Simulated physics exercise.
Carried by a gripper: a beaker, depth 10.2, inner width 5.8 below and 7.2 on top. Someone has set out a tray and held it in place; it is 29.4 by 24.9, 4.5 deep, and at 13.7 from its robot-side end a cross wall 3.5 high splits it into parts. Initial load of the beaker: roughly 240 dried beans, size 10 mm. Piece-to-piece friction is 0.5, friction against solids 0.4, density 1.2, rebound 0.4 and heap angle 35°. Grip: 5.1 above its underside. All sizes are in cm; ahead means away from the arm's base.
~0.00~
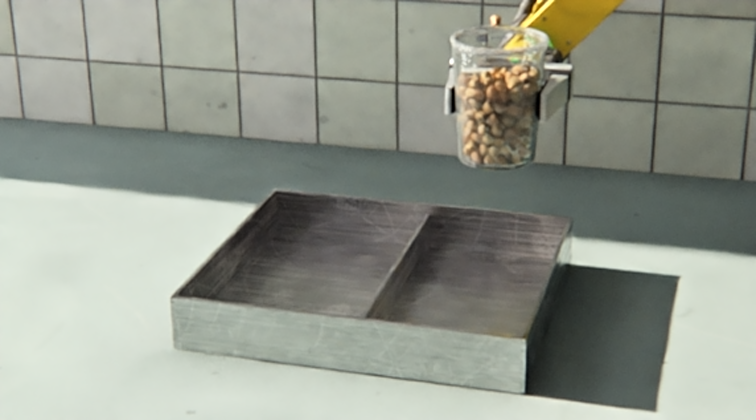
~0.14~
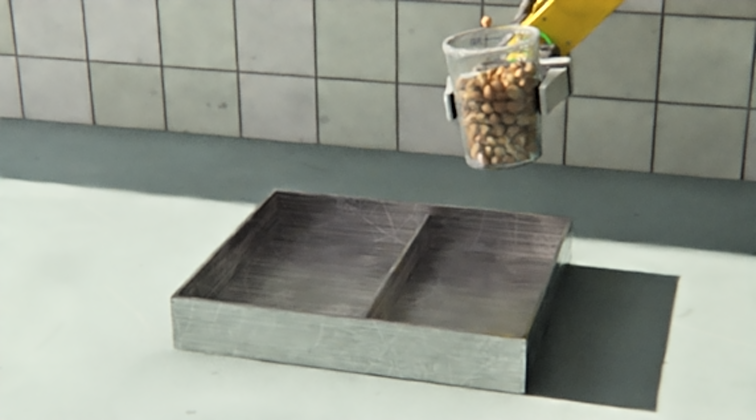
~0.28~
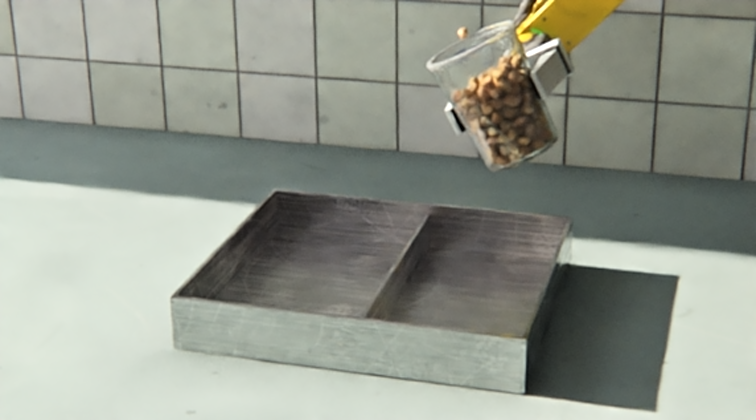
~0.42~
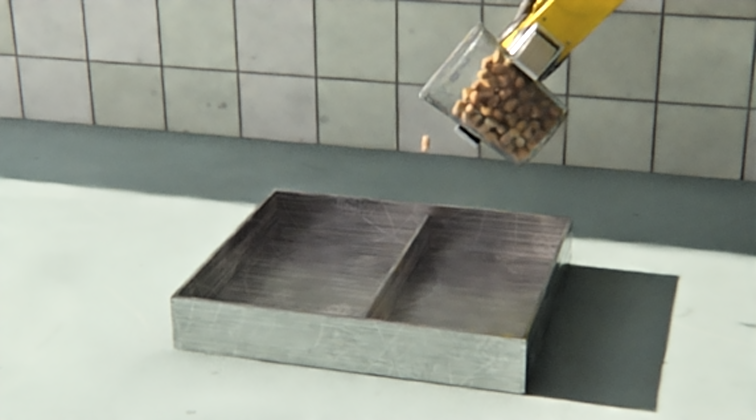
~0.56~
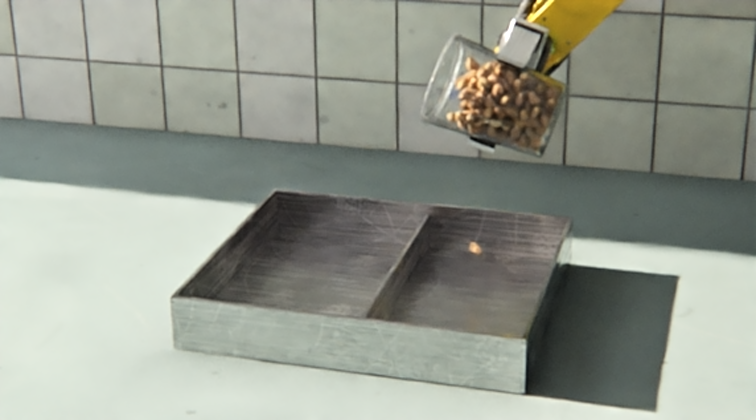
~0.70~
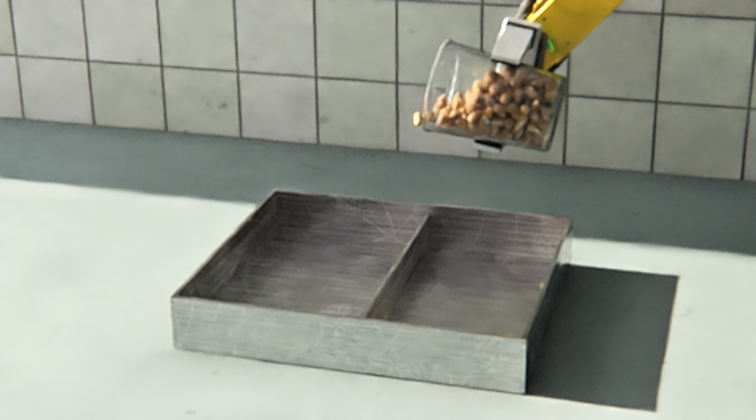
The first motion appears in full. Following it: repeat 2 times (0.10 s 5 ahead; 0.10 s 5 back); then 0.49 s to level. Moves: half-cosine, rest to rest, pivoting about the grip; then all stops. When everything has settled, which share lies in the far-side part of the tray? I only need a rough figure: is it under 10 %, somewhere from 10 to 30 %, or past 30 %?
Roughly, it is past 30 %.
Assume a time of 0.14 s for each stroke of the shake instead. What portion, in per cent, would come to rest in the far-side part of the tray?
45 %.
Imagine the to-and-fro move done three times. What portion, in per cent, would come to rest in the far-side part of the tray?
Approx. 75 per cent.
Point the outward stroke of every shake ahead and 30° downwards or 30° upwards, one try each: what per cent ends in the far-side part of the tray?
First try some 35 %, second try some 95 %.
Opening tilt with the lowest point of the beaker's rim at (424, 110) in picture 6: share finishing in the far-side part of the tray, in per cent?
Estimate: About 40 per cent.
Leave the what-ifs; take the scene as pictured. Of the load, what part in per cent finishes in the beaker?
I'd put it close to 20 per cent.
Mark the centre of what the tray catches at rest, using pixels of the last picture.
About (302, 287).
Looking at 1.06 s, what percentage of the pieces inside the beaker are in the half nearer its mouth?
Share in the mouth half: About 85 %.
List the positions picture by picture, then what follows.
The first picture shows the beaker middle at (498, 100), level; upper third of the load around (500, 84), from x 465 to 535, top at y 20; 235 in the beaker.
The second picture shows the beaker middle at (498, 100), tilted 8° forward; upper third of the load around (500, 84), from x 460 to 530, top at y 20.
The third picture shows the beaker middle at (498, 100), tilted 28° forward; upper third of the load around (499, 84), from x 455 to 545, top at y 35.
The fourth picture shows the beaker middle at (498, 100), tilted 52° forward; upper third of the load around (500, 84), from x 425 to 555, top at y 55; 234 in the beaker, 1 in flight or on a rim.
The fifth picture shows the beaker middle at (498, 100), tilted 72° forward; upper third of the load around (499, 84), from x 450 to 555, top at y 65; 234 in the beaker, 1 in the robot-side part.
The sixth picture shows the beaker middle at (498, 100), tilted 80° forward; upper third of the load around (513, 90), from x 420 to 555, top at y 70; 234 in the beaker, 1 in the robot-side part.
After 1.06 s, tilted 80° forward, highest piece 20 above the table; 138 in the far-side part, 81 in the beaker, 6 in the robot-side part, 10 in flight or on a rim.
After 1.41 s, tilted 23° forward, highest piece 23 above the table; 172 in the far-side part, 45 in the beaker, 17 in the robot-side part, 1 in flight or on a rim.
After 1.79 s, level, highest piece 18 above the table; 173 in the far-side part, 45 in the beaker, 17 in the robot-side part.
After 2.84 s, level, highest piece 18 above the table; 173 in the far-side part, 45 in the beaker, 17 in the robot-side part.
In the end, 173 in the far-side part, 45 in the beaker, 17 in the robot-side part. That is 74 % in the far-side part of the tray.
